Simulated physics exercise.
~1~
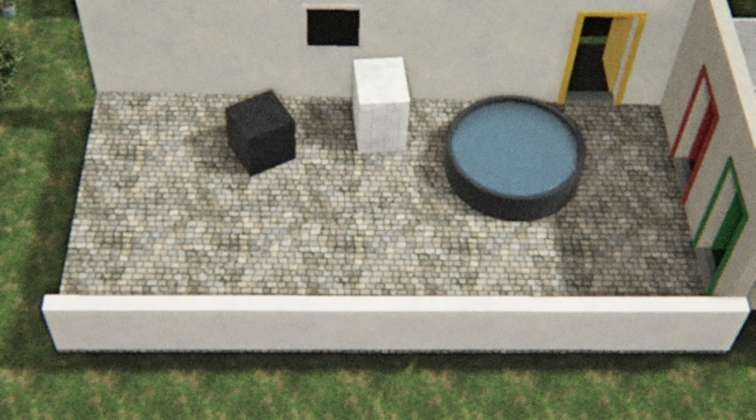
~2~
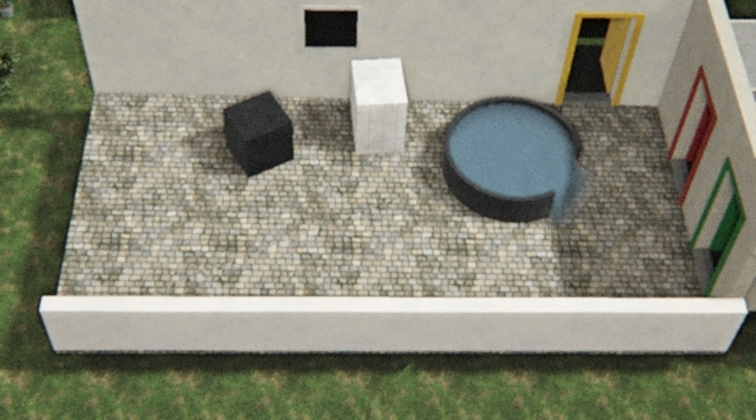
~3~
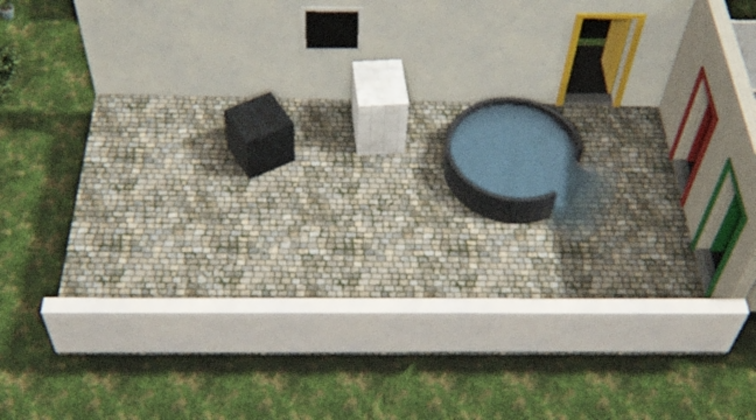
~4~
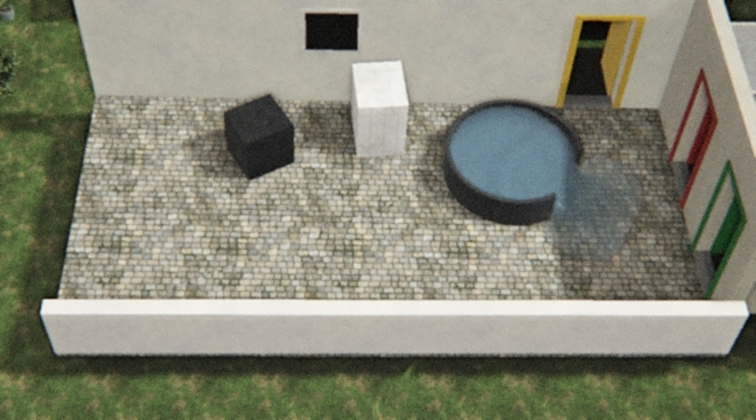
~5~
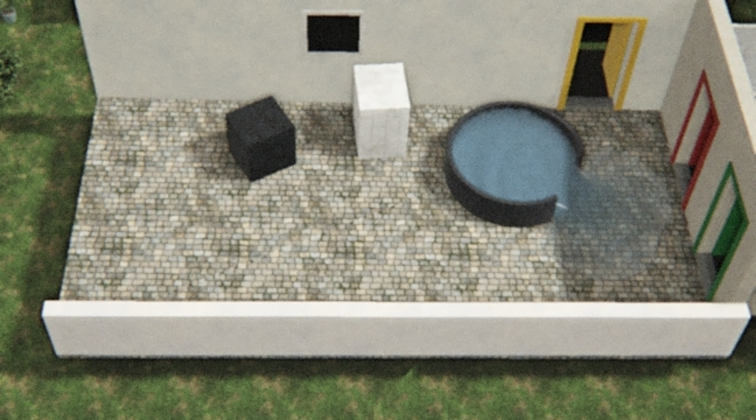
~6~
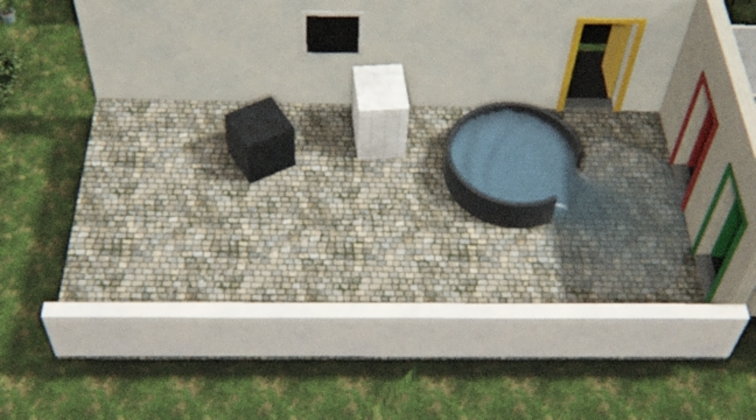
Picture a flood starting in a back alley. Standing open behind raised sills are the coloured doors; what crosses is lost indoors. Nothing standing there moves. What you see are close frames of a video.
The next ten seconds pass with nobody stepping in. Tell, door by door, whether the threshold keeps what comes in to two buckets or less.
My prediction: The green door will top two buckets. The red door will top two buckets. The yellow door will not top two buckets.
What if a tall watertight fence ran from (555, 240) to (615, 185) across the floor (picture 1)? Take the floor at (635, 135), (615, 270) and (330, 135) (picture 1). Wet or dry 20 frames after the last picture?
Taking the points in order - wetted, unwetted, unwetted.
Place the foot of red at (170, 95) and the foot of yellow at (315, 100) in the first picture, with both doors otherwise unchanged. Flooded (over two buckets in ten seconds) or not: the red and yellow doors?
I'd say the red door stays inside the limit and the yellow door stays inside the limit.
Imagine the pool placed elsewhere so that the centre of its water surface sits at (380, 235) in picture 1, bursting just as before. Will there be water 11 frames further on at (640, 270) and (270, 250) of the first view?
Taking both places in turn, they end up inundated and unaffected.
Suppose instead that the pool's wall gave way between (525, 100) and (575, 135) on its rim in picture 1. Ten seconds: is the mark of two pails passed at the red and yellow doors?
As I see it, the red door tops the mark and the yellow door tops the mark too.
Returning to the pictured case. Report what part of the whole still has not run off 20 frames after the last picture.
Close to 82 in a hundred.
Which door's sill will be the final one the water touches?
That's the yellow one.
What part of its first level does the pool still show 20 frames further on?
Some 36 per cent.
A moment on, water covers 15 % of the floor; the green door under two buckets in, the red door over two buckets in, the yellow door not reached.
Next, water covers 20 % of the floor; the green door over two buckets in, the red door far over two buckets in, the yellow door not reached.
Then, water covers 25 % of the floor; the green door far over two buckets in, the red door far over two buckets in, the yellow door wet at the sill, nothing in.
Later, water covers 50 % of the floor; the green door far over two buckets in, the red door far over two buckets in, the yellow door wet at the sill, nothing in.
In the end, water covers 65 % of the floor; the green door far over two buckets in, the red door far over two buckets in, the yellow door wet at the sill, nothing in.
